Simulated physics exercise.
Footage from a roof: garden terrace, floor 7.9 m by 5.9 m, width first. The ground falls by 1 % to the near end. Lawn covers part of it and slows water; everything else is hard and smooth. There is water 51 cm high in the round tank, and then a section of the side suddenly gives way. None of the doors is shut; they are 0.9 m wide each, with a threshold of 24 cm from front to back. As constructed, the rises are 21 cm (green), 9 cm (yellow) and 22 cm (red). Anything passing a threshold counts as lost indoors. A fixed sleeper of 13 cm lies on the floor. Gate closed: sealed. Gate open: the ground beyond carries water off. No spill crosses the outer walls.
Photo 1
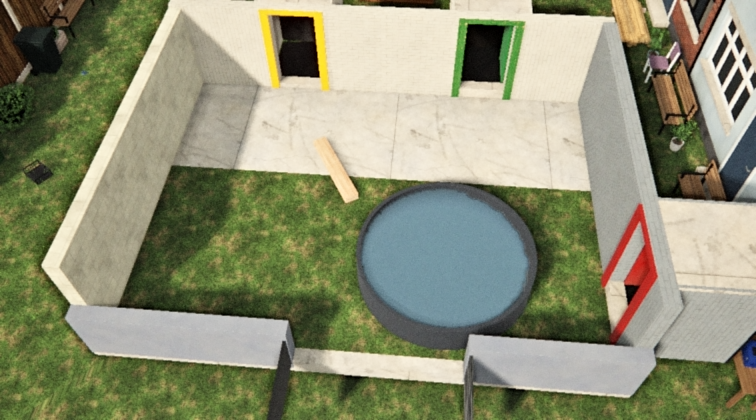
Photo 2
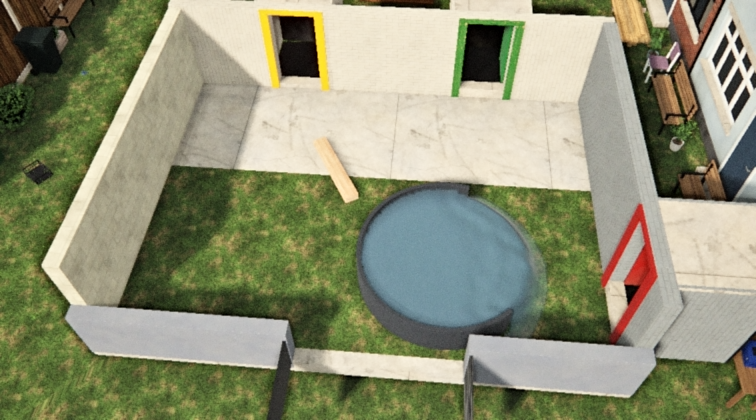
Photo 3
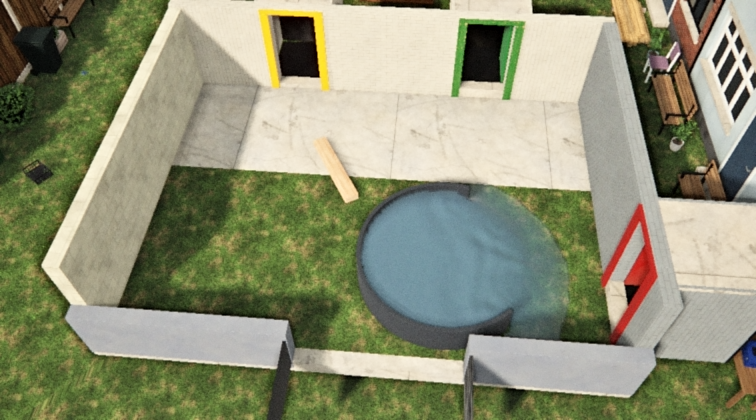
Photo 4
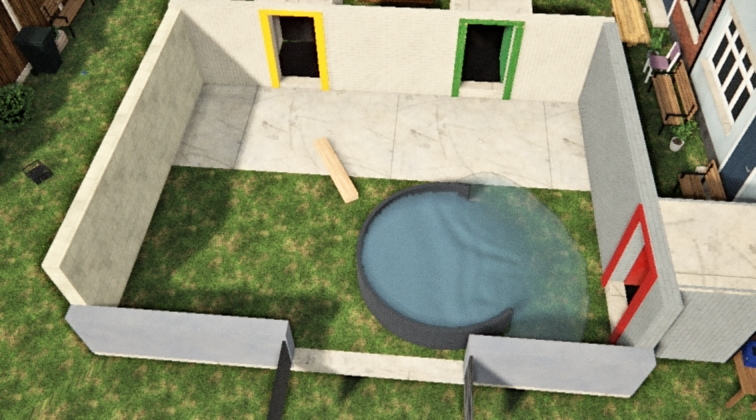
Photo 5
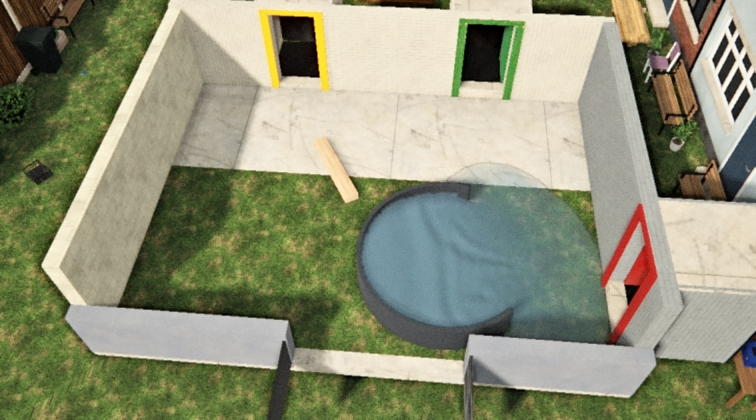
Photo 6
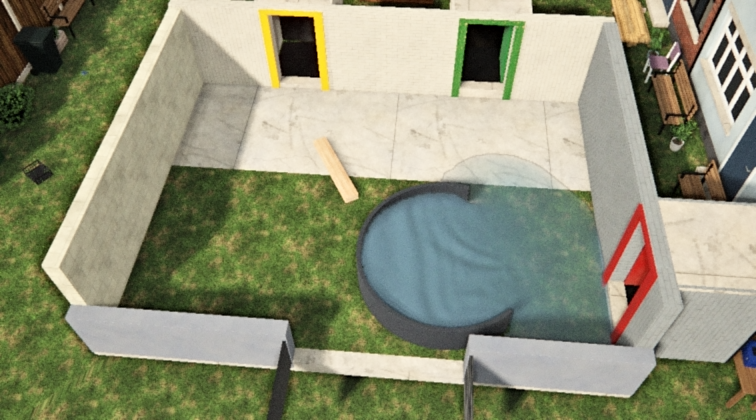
Water sits still in a round tank on the grass of a walled yard, then pours out through a gap that opens in the tank's right side. The clear sheet fans out across the lawn, spreads onto the pale paving behind, and reaches the red door in the right wall.
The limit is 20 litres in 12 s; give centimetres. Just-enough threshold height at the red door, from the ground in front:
27 cm, roughly.
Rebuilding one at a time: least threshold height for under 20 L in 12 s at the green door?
About 10.5 cm at green.
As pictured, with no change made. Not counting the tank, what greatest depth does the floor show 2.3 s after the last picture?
32 cm.
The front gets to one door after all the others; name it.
It is the yellow one.
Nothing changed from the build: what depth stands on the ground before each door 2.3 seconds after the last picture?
In cm: Green 10, yellow 0, red 27.
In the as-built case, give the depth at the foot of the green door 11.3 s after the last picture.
About 4.5 cm.
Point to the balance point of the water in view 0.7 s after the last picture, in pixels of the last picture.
Look at about (483, 264) in the last view.
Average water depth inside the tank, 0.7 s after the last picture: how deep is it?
Around 31 centimetres.
Then, 0.7 s after the last picture water covers 25 % of the floor, deepest (34 cm) near (590, 327); 32 cm at the red door, 4 litres in over its 22 cm threshold.
Then, 2.3 s after the last picture water covers 25 % of the floor, deepest (32 cm) near (608, 371); 27 cm at the red door, 57 litres in over its 22 cm threshold.
Then, 11.3 s after the last picture water covers 90 % of the floor, deepest (13 cm) near (499, 363); 10 cm at the red door, 66 litres in over its 22 cm threshold.
At the red door as built, the water peaked near 34 cm, 1.1 s after the last picture.
Run again over the same 12 s with other heights there, 56 litres in over 23 cm, 5 litres over 31 cm. The limit of 20 litres is kept from about 27 cm up.
